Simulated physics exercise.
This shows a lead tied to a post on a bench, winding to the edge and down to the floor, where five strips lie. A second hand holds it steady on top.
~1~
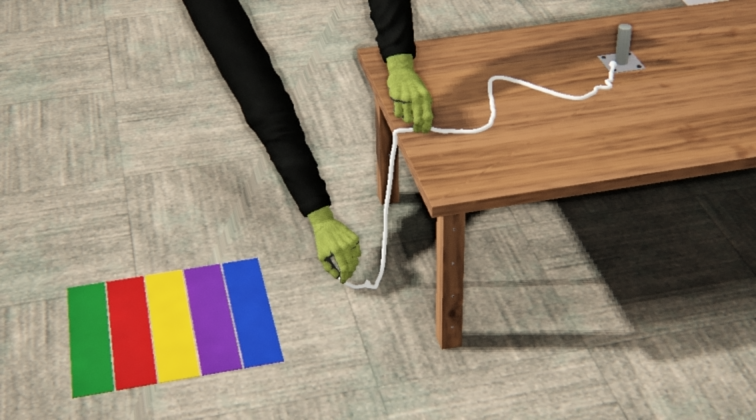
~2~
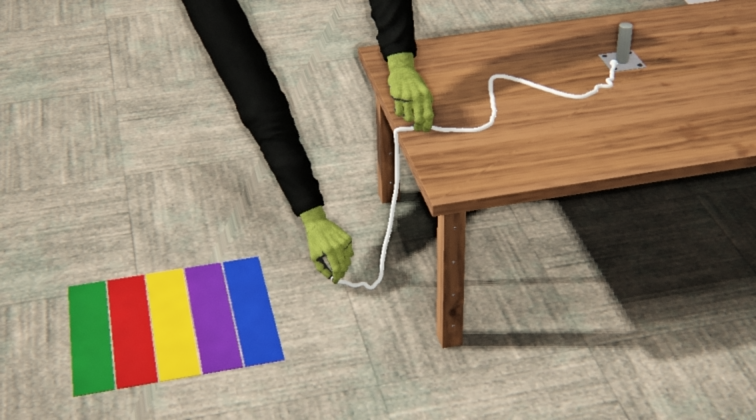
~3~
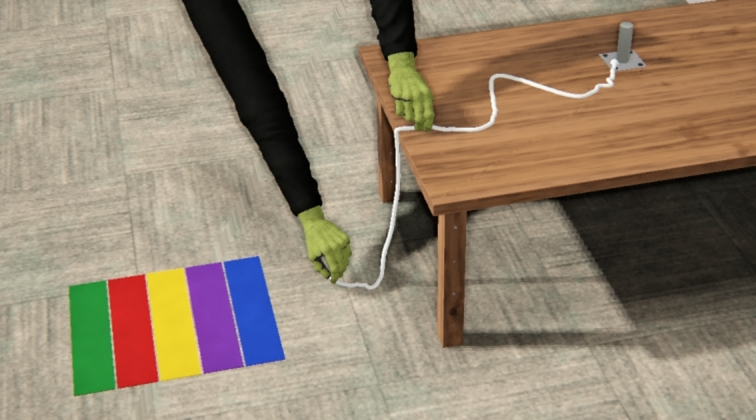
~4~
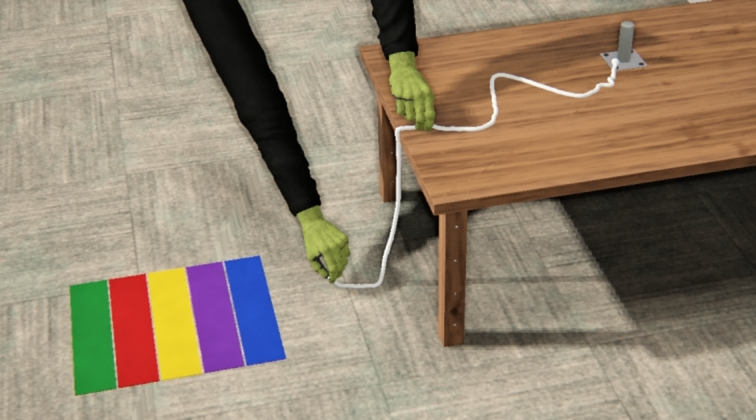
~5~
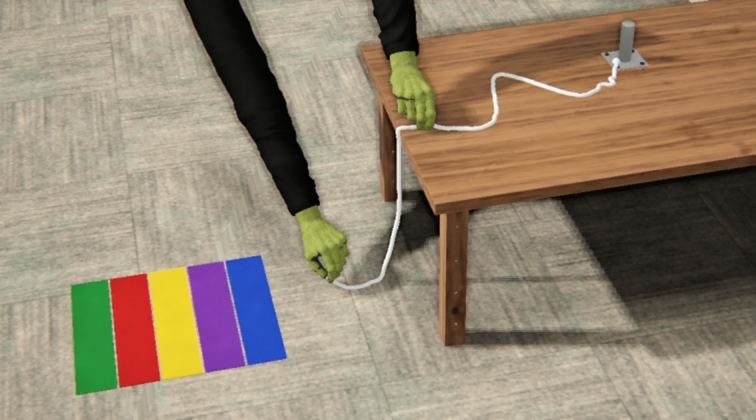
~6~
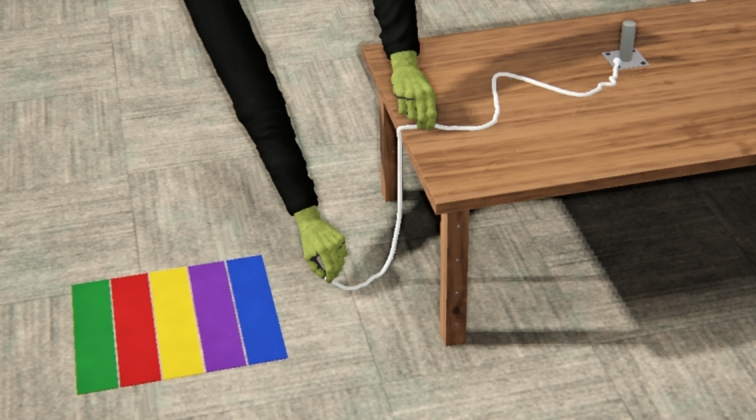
On a carpeted floor beside a wooden bench, green hands holding a white cord tied to a post, barely moving near coloured strips.
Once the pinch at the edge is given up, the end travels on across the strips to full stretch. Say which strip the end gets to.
It gets to the green strip.
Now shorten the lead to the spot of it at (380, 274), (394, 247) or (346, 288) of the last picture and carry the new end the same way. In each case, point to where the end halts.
In turn, (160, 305) for the first, (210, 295) for the second and (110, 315) for the third.
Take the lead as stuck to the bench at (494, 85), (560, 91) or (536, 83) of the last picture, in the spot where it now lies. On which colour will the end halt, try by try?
First try yellow, second try red, third try red.
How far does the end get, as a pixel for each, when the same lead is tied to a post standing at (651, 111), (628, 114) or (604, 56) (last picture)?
About (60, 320), then (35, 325), then (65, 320).
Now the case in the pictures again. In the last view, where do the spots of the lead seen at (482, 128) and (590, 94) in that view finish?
(350, 138) for the first, (541, 78) for the second.
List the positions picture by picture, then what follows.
End (340, 278); blue (259, 344); purple (218, 351); yellow (177, 359); red (134, 366); green (92, 373), in the first picture.
End (333, 278); lead through (610, 83) (538, 87) (493, 102) (441, 130) (397, 178) (383, 260), in the second picture.
End (331, 278), in the third picture.
End (329, 278); lead through (611, 82) (540, 86) (494, 101) (442, 129) (399, 177) (385, 259), in the fourth picture.
End (328, 277), in the fifth picture.
End (326, 278); lead through (613, 81) (542, 85) (496, 100) (444, 128) (400, 176) (390, 258), in the sixth picture.
Soon after, end near (155, 306); over yellow.
Then, end near (109, 313); over green.
At full stretch, end near (82, 318); over green. Over green.
